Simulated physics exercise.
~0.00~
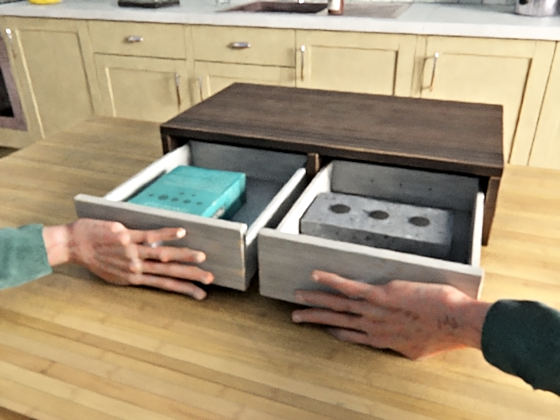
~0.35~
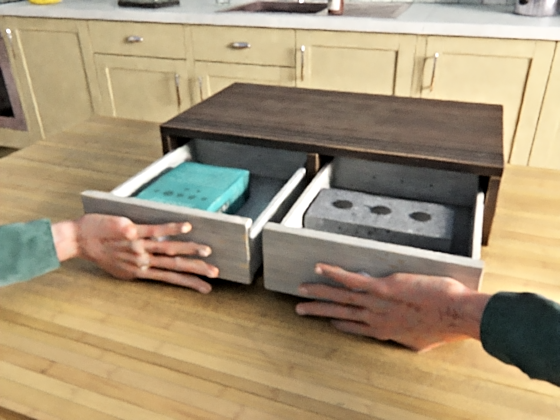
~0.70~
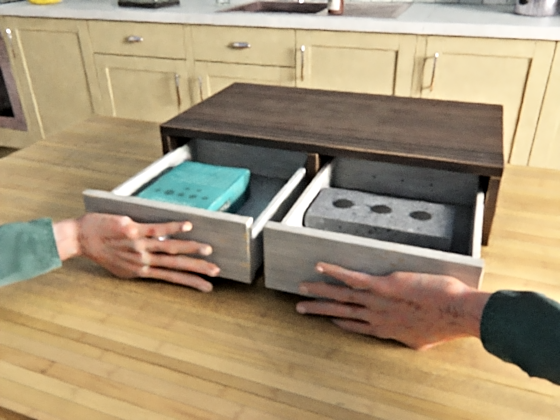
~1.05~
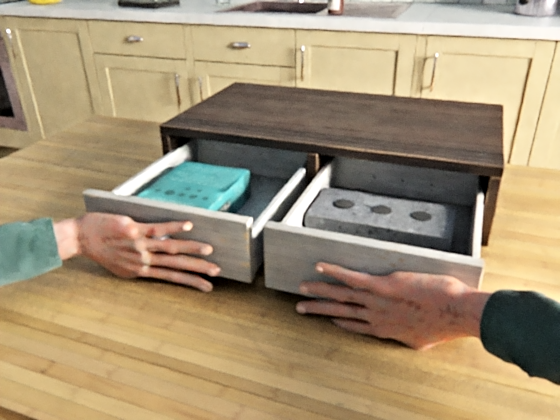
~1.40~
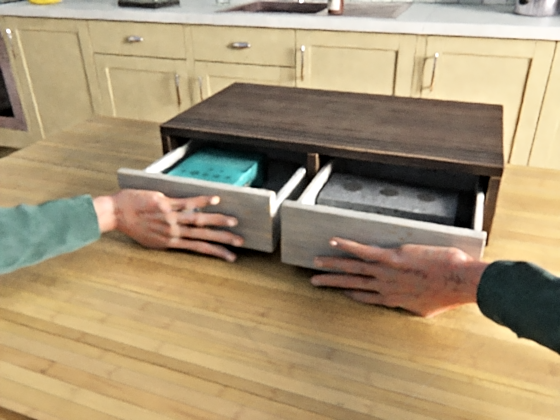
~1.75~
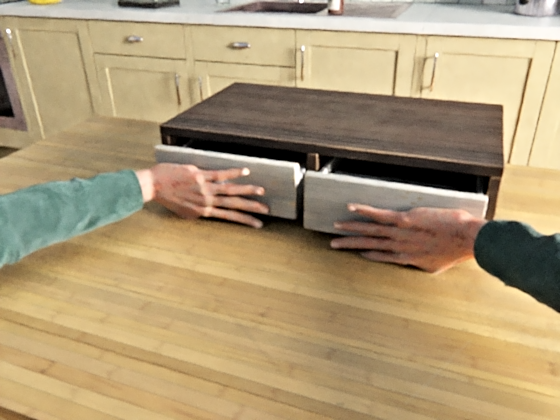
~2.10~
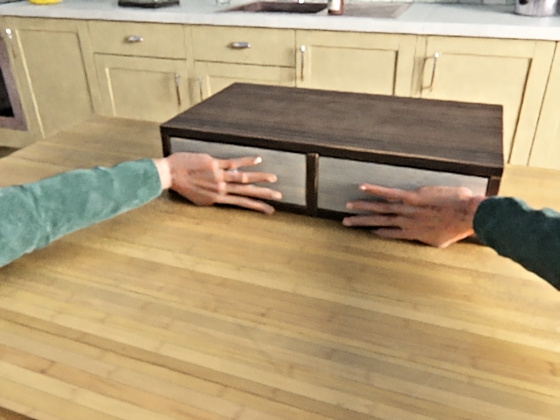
Two hands pushing open drawers holding a turquoise packet and a grey brick into a dark wooden chest until both close.
